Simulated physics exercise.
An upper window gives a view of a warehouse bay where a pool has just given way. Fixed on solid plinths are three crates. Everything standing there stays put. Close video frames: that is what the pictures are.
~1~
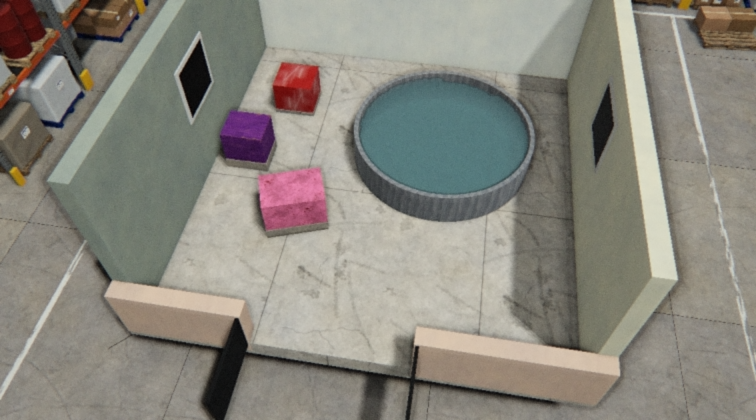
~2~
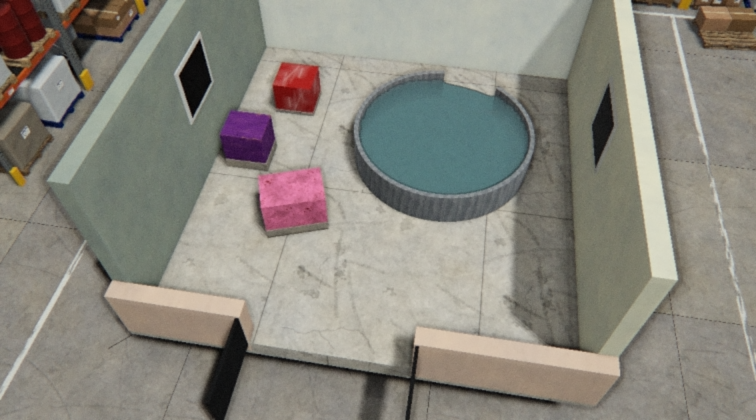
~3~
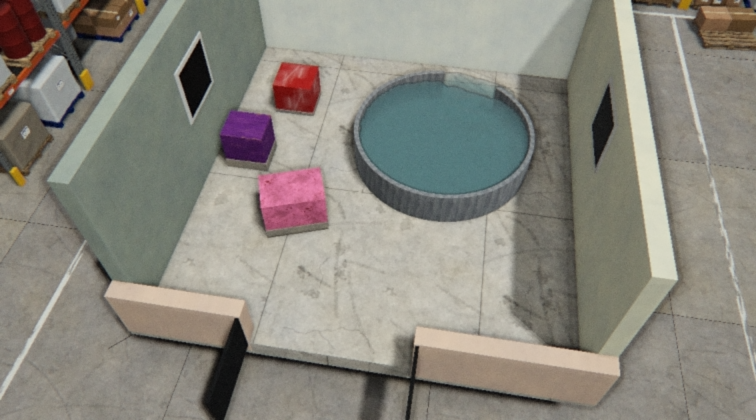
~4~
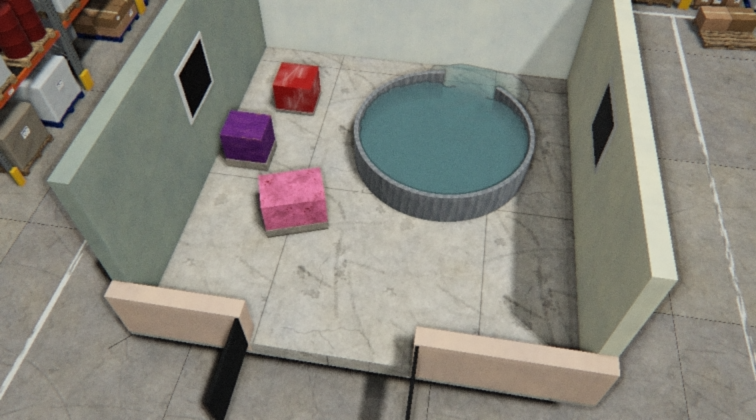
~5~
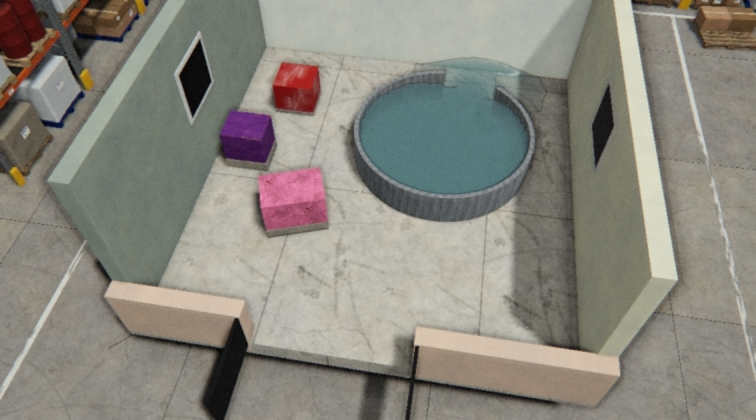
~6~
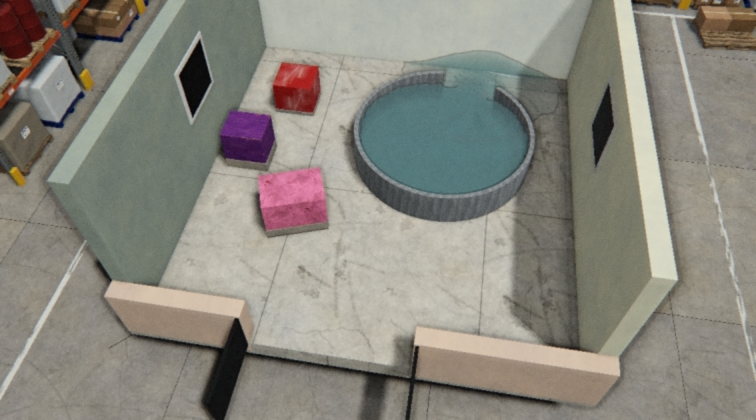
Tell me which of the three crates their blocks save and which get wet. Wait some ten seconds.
As I see it, red crate: Too low; pink crate: High enough; purple crate: High enough.
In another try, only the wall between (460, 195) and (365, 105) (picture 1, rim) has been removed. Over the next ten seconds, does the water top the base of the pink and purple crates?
Then: The pink crate is soaked; the purple crate gets wet.
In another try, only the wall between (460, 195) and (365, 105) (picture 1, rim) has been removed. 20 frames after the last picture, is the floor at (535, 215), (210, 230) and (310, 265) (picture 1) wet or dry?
Point by point: Unwetted, drenched, drenched.
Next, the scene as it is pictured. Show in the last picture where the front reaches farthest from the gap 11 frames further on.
At about (284, 51).
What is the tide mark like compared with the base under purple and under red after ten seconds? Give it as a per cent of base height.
60 and 190 %, roughly.
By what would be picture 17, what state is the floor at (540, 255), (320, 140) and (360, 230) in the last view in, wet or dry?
Going through them in order, I'd call them clear, clear and clear.
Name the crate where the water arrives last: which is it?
Last of all: The pink crate.
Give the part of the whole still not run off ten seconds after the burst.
96 % or so.
A moment on, water covers 10 % of the floor; the red crate not reached, the pink crate not reached, the purple crate not reached.
Next, water covers 30 % of the floor; the red crate water round its plinth, the pink crate not reached, the purple crate not reached.
Then, water covers 50 % of the floor; the red crate water round its plinth, the pink crate not reached, the purple crate water round its plinth.
Later, water covers 85 % of the floor; the red crate water round its plinth, the pink crate water round its plinth, the purple crate water round its plinth.
In the end, water covers 100 % of the floor; the red crate was topped, the pink crate stayed above the water, the purple crate stayed above the water.
